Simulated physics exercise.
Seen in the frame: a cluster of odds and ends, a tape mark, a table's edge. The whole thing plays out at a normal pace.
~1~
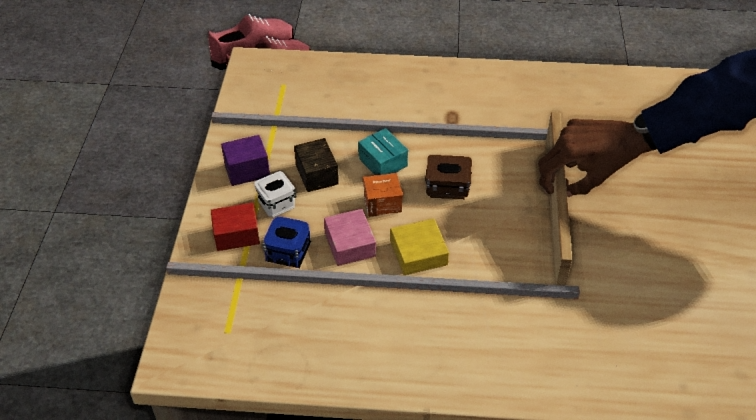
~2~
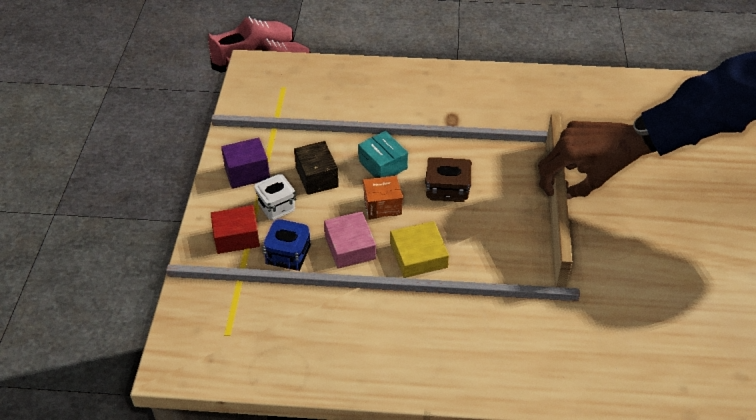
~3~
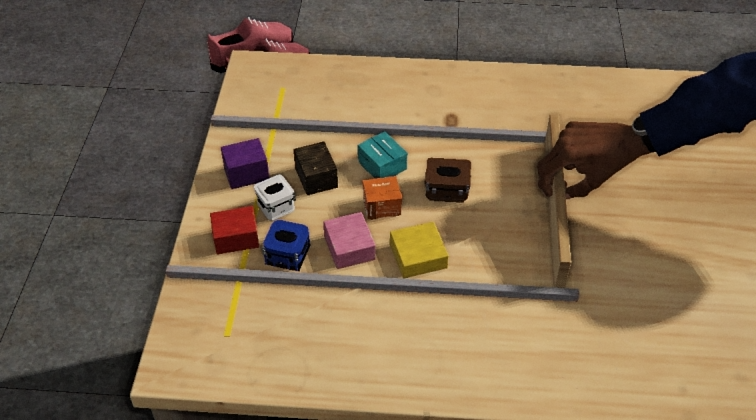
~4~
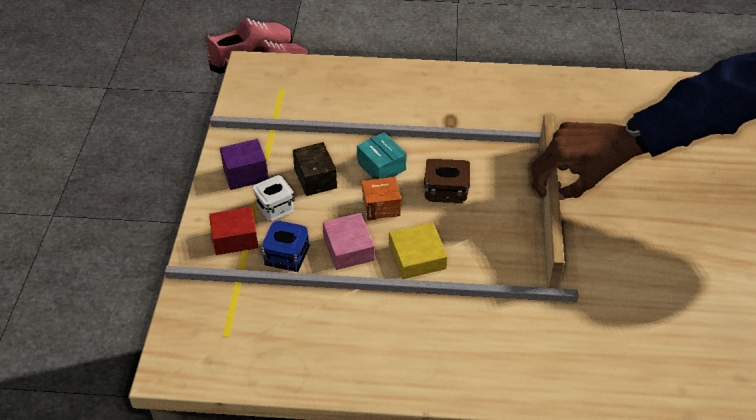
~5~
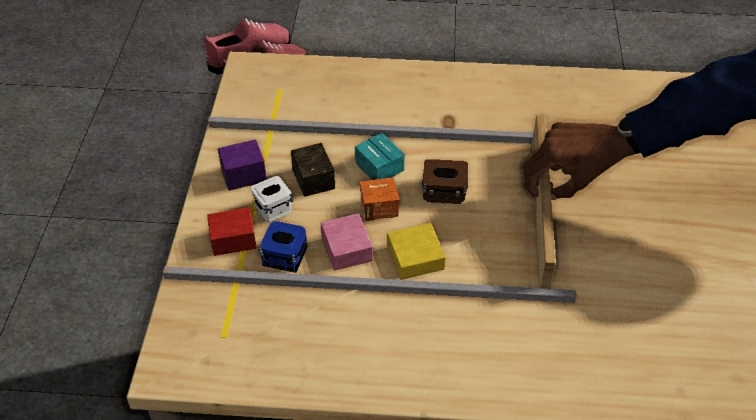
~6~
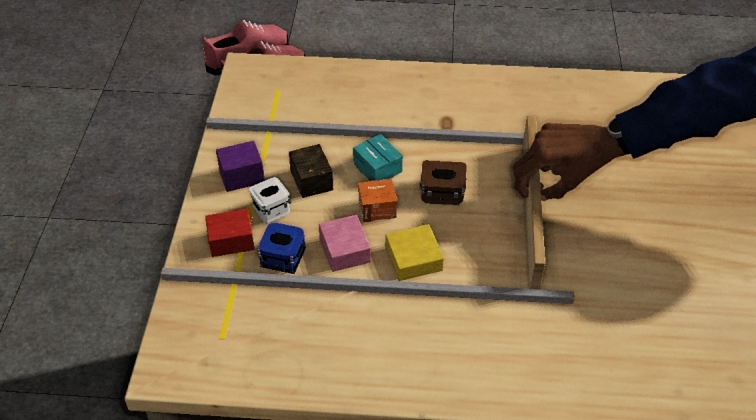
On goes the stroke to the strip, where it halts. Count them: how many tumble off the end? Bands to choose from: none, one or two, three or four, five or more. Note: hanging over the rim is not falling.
Final answer: Three or four.
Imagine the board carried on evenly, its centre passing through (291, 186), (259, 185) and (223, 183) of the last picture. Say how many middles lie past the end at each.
It comes out as 1, then 3, then 6.
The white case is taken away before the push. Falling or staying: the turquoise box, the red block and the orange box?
Turquoise box - safe, red block - gone, orange box - safe.
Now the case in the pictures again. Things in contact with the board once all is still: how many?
The figure is 4.
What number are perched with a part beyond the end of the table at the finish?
Looks like 2 of them.
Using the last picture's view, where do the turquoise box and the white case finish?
Final positions - turquoise box around (248, 140), white case around (201, 196).
Soon after, none off yet; purple block at rest near (240, 166); red block at rest near (230, 233); white case at rest near (270, 201).
Then, none off yet; purple block at rest near (240, 166); red block moved about its own width near (189, 226); white case at rest near (270, 201).
At rest, the number that fall off is three or four; fallen, blue case, red block and purple block.
